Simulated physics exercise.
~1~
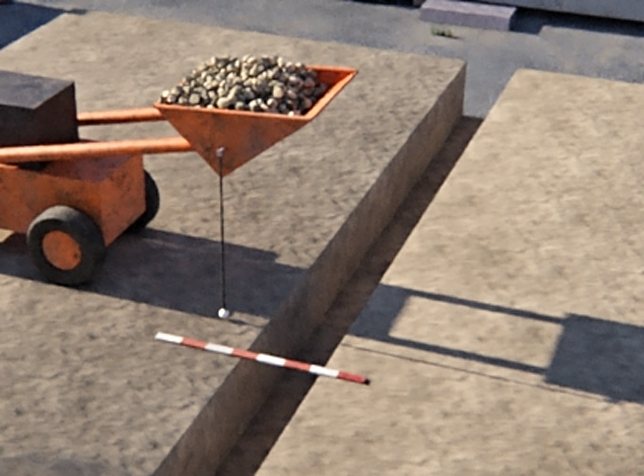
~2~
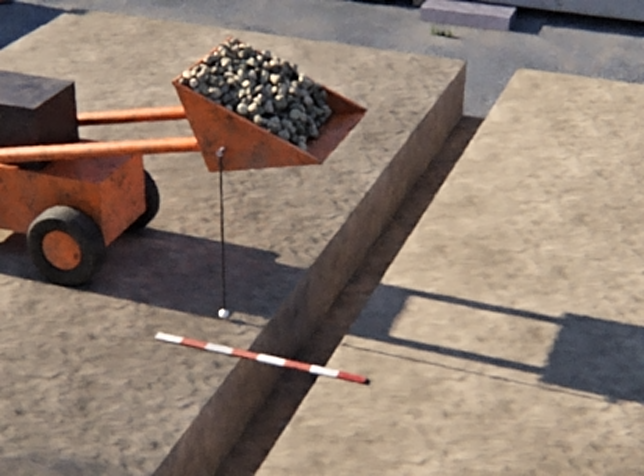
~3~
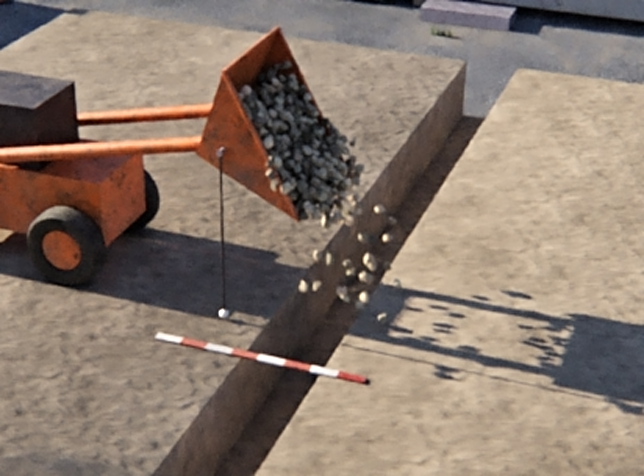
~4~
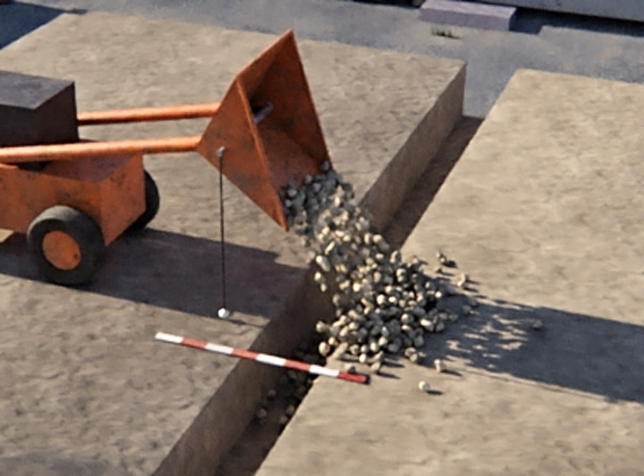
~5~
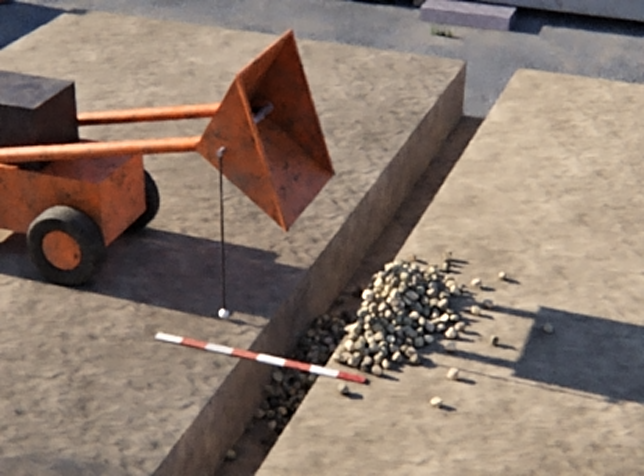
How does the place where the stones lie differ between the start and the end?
At the start the stones are heaped in the raised orange bucket. At the end they lie lower and further right, in the trench and on the ground along its far edge.
